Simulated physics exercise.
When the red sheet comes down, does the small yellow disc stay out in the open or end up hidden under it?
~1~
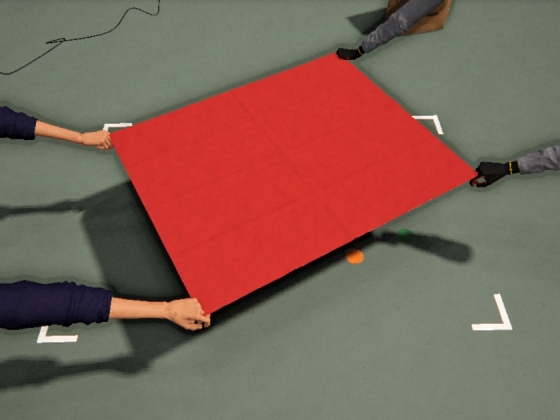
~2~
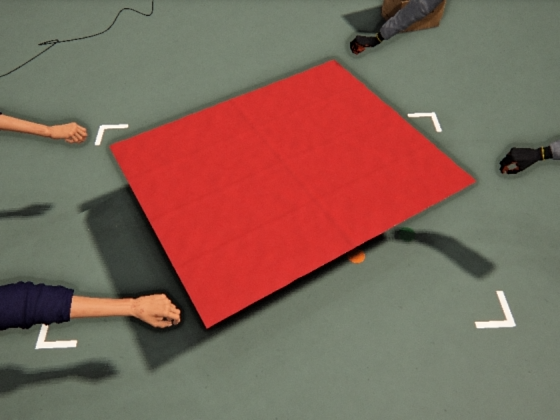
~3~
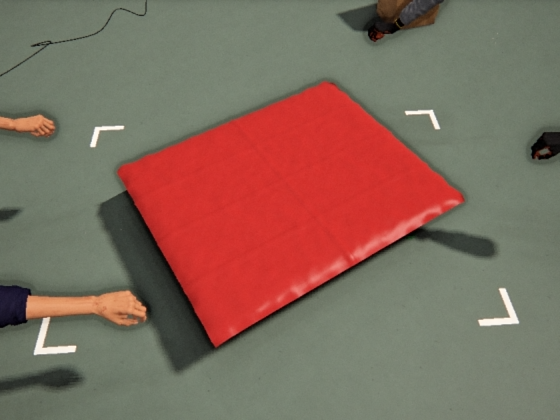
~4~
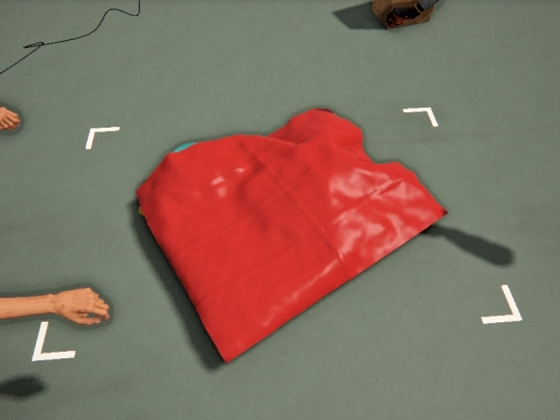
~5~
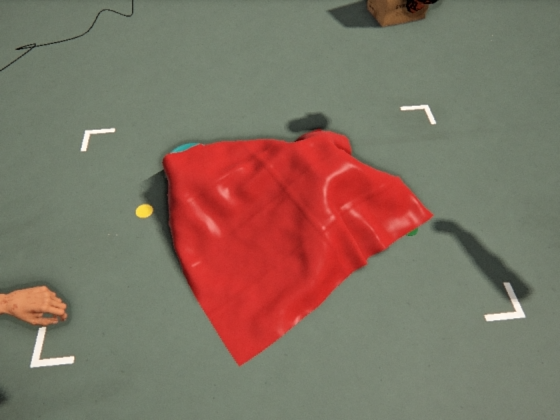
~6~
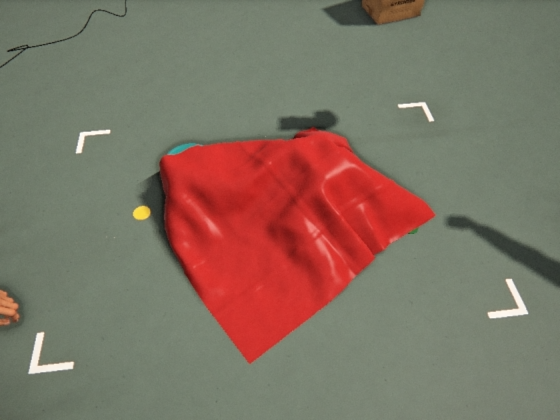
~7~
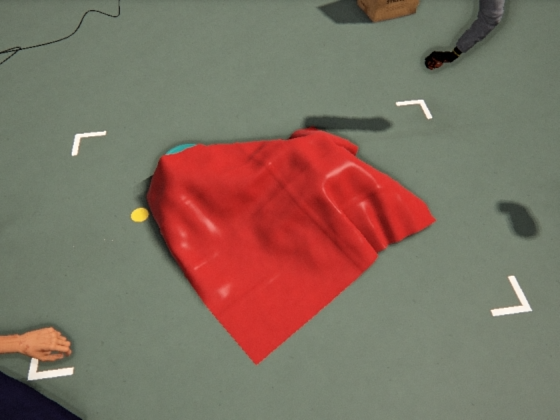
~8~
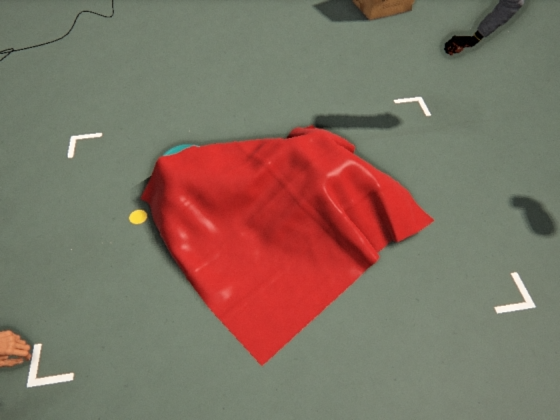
The yellow disc stays out in the open, lying on the floor just off the left edge of the red sheet.
